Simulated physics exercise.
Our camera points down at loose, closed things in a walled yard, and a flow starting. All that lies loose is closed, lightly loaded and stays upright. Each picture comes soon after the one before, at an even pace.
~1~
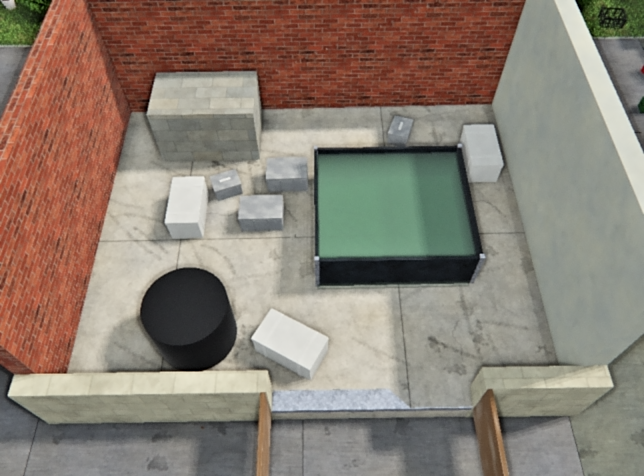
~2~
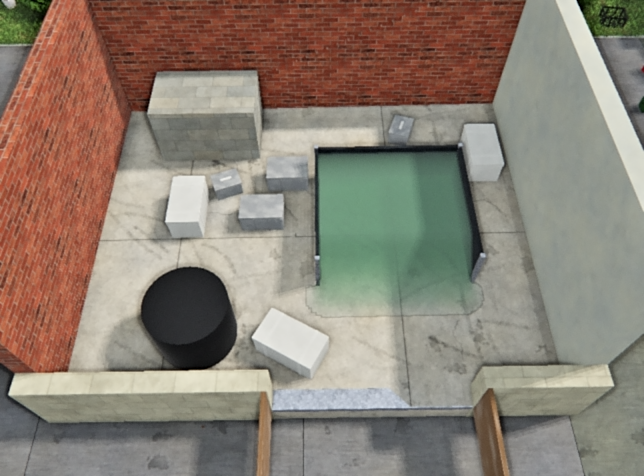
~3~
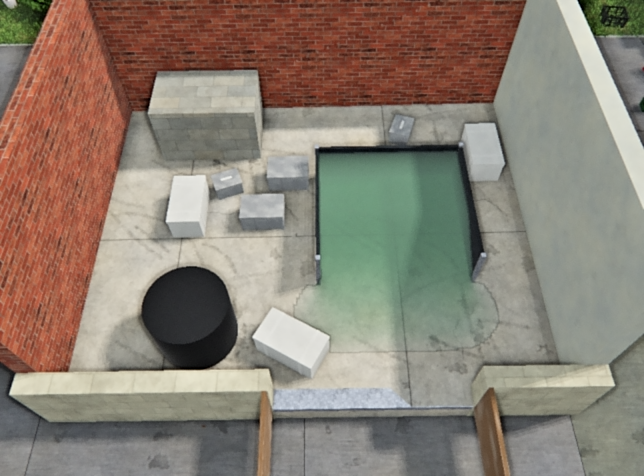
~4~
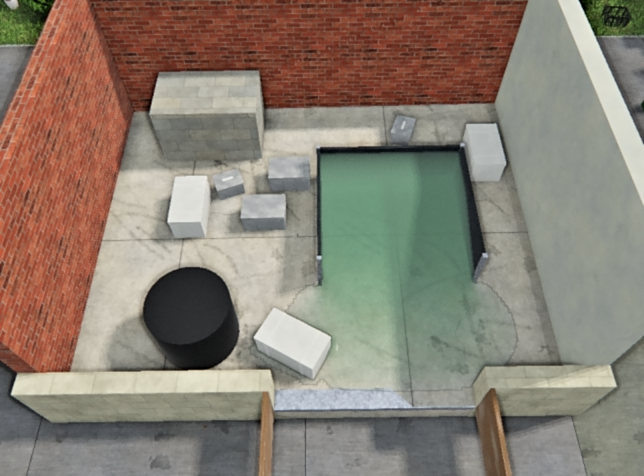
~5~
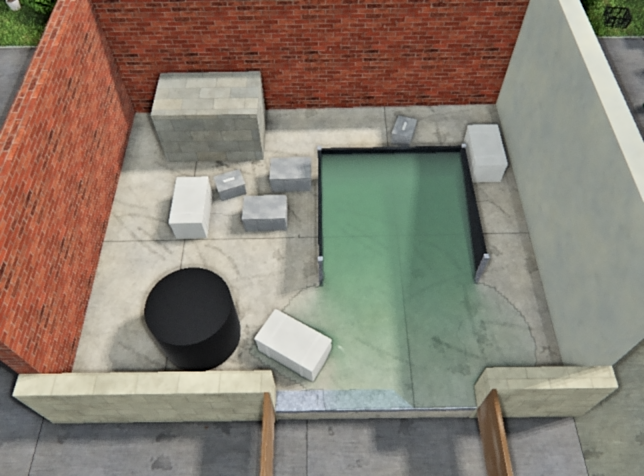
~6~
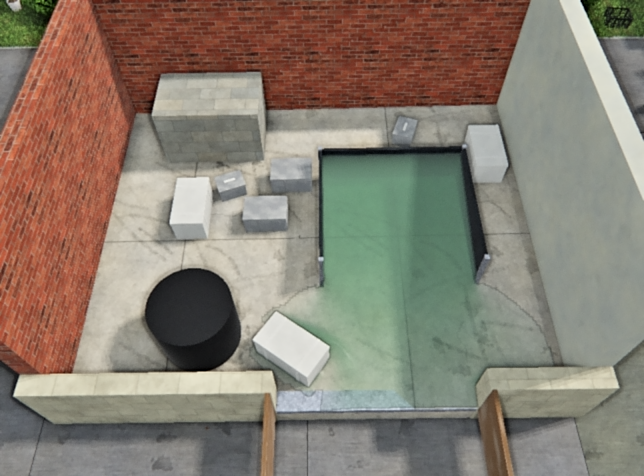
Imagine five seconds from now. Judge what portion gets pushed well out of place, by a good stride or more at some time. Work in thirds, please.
The portion moved well away stays in the lowest third.
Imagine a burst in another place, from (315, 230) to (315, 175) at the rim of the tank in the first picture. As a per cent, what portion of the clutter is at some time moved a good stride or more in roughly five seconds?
It comes to roughly 40 %.
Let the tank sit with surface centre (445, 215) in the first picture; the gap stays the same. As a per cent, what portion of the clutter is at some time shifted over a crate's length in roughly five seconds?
I'd put it at around 0 per cent.
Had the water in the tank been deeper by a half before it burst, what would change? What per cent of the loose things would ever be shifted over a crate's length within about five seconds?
Share moved: 0 in a hundred.
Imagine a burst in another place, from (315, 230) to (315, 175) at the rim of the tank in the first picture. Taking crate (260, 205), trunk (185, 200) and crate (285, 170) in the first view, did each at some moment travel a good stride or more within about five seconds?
The first: Went past that; the second: Went past that; the third: Fell short.
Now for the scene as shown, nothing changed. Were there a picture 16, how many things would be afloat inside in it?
The number is 0.
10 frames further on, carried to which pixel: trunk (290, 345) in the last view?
That would put it around (269, 357).
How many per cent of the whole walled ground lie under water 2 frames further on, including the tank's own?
I'd estimate around 30 percent.
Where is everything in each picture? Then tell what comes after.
The first picture shows a trunk at (290, 338), on the bottom; a crate at (261, 207), on the bottom; 0 of 7 have shifted.
The second picture shows a trunk at (291, 337) rests on the ground; a crate at (261, 206), on the bottom; 0 of 7 have shifted.
The third picture shows a trunk at (291, 337), on the bottom; a crate at (262, 205), on the bottom; 0 of 7 have shifted.
The fourth picture shows a trunk at (293, 337), on the bottom; a crate at (263, 206), on the bottom; 0 of 7 have shifted.
The fifth picture shows a trunk at (293, 339) rests on the ground; a crate at (265, 207), on the bottom; 0 of 7 have shifted.
The sixth picture shows a trunk at (291, 343) rests on the ground, close to its start; a crate at (265, 207), on the bottom; 1 of 7 have shifted.
A moment on, 0 of 7 are well off their spots; 0 afloat.
Next, 0 of 7 are well off their spots; 0 afloat.
Later, 0 of 7 are well off their spots; 0 afloat.
In the end, 0 of 7 are well off their spots, and 0 have been at some point; 0 afloat.
